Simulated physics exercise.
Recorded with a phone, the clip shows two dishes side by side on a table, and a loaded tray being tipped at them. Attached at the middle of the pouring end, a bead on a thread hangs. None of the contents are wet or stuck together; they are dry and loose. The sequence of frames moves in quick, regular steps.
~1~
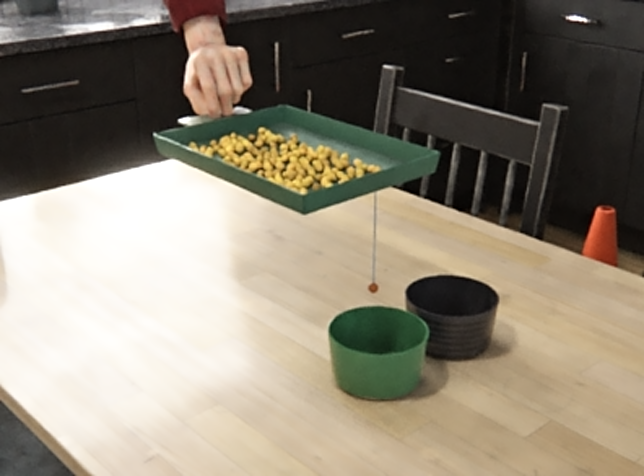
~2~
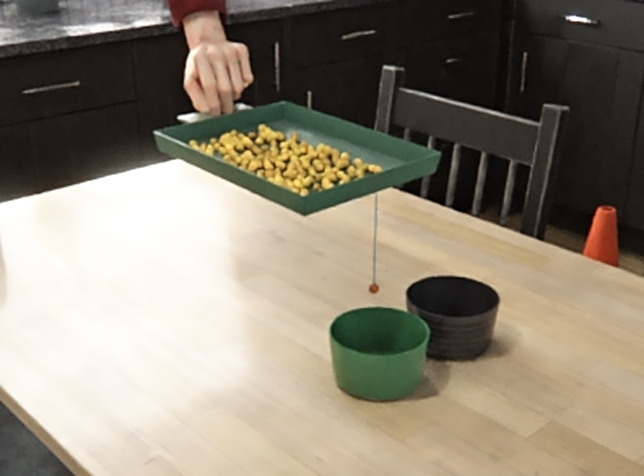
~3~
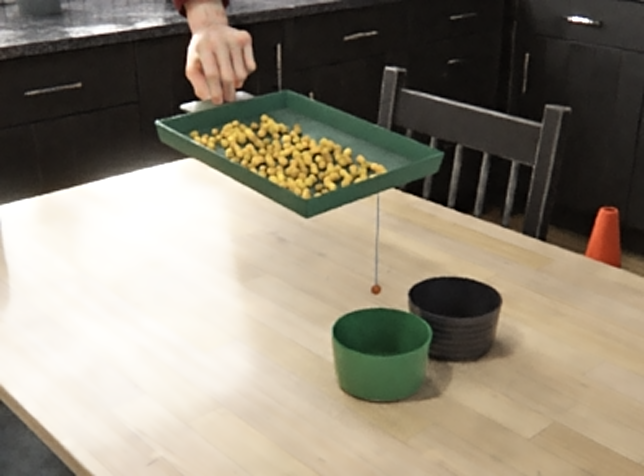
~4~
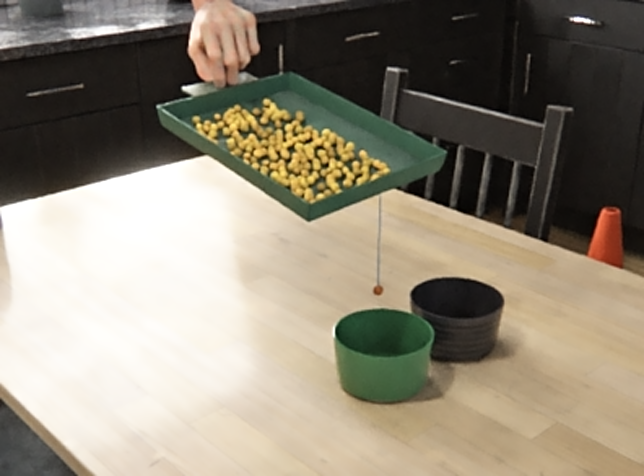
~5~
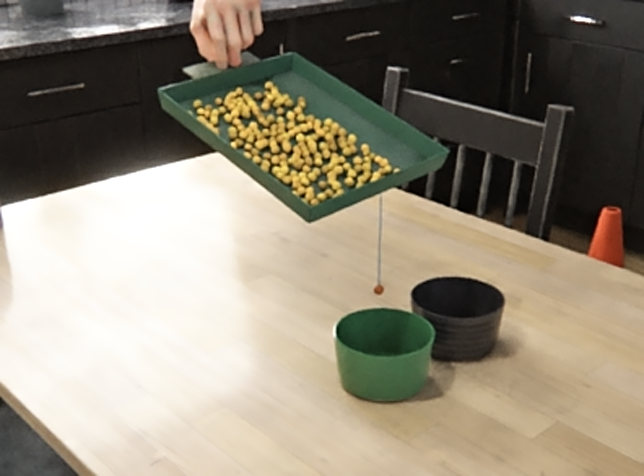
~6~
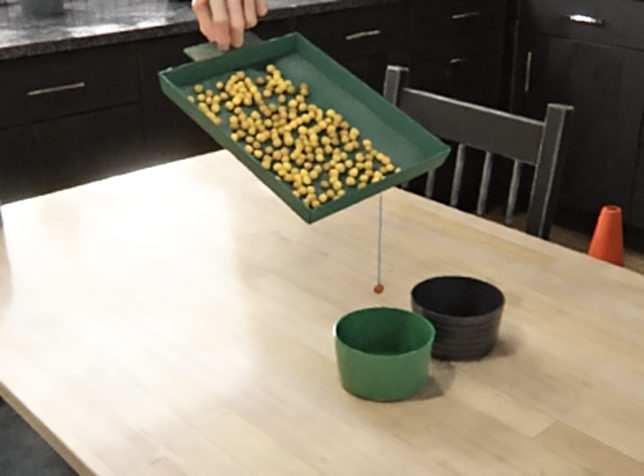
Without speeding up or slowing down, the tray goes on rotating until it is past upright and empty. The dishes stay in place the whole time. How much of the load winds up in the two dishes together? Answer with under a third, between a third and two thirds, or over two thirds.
The two dishes together get between a third and two thirds of it.
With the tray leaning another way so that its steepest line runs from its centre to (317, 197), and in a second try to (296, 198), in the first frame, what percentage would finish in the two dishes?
Lab note: Case 1 near 40 %, case 2 near 20 %.
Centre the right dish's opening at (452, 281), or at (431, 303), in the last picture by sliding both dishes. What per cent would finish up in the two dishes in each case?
20 %, then 80 %.
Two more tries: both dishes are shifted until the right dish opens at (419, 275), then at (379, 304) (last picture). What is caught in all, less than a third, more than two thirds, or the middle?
Case one, less than a third; case two, in the middle band.
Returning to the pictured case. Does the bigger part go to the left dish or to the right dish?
I'd go with the left of the two.
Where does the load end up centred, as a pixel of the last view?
Resting centre, last picture - approx. (369, 380).
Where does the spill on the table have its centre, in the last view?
At about (332, 404).
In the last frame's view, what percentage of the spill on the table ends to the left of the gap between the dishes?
I make it about 80 percent or so.
Just after the last frame, tray tipped steeply; every one on the tray.
A moment on, tray tipped past a quarter turn; almost all on the tray; just a few in the left dish; about a tenth outside both; just a few in the air.
Further on, tray tipped past a quarter turn; roughly half in the left dish; just a few in the right dish; roughly half outside both.
When it is over, tray tipped past a quarter turn; roughly half in the left dish; just a few in the right dish; roughly half outside both.
